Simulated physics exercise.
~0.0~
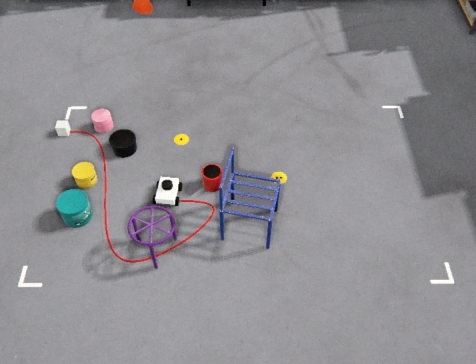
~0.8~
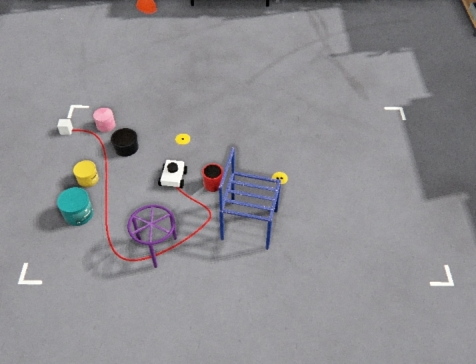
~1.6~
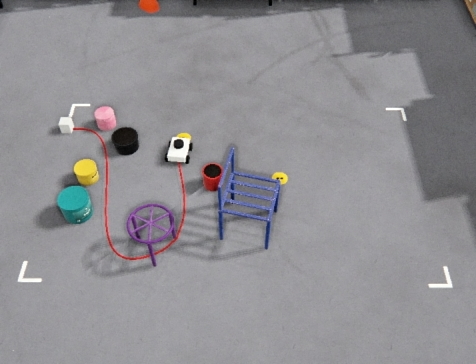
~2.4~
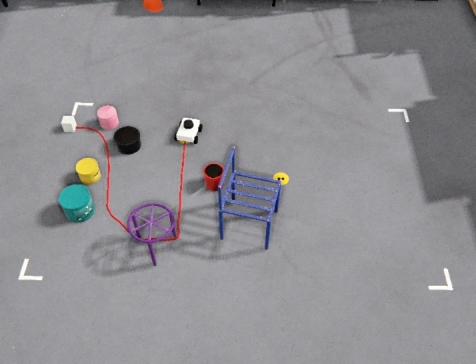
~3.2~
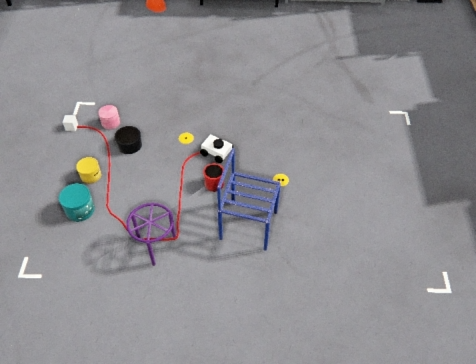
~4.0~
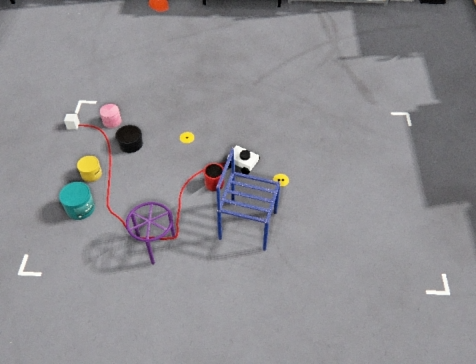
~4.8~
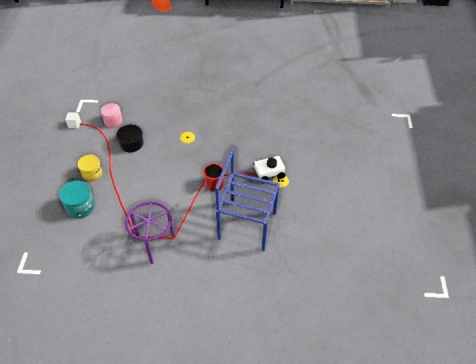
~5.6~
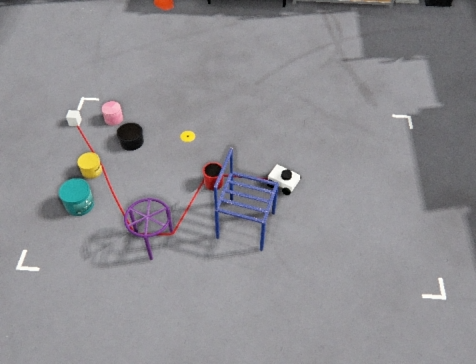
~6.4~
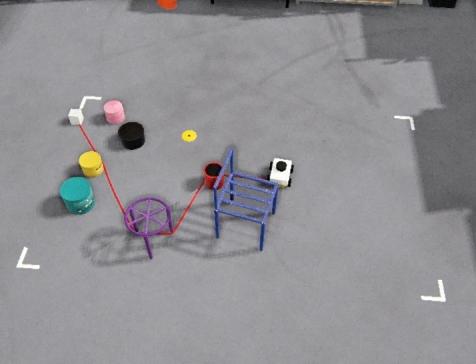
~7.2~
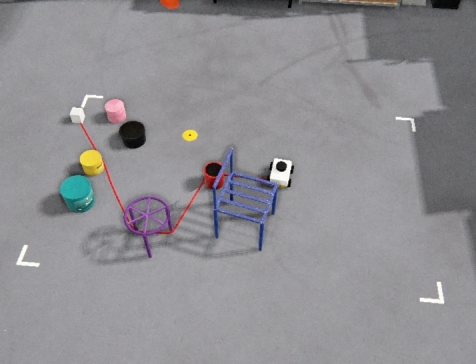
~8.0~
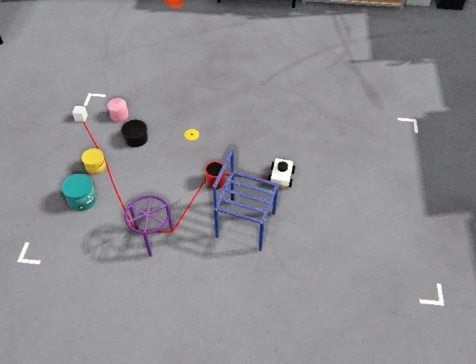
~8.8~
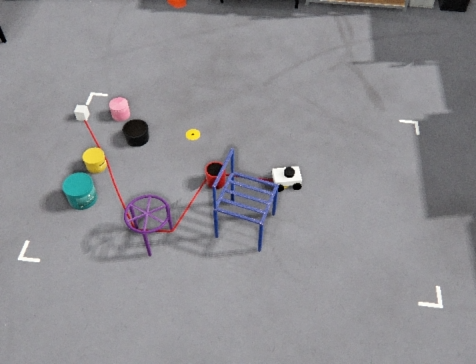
A small white cart trailing a thin red lead crosses a grey floor with white corner marks, seen from high above. A blue chair stands near the middle beside a red pot, a purple stool sits lower left of it, and pink, black, yellow and teal containers stand at the left. The cart moves up to a yellow mark, then turns and heads right and down behind the chair to a second mark. The lead draws in against the stool and red pot, straightening toward its white block. The cart stops right of the chair, and everything remains standing.
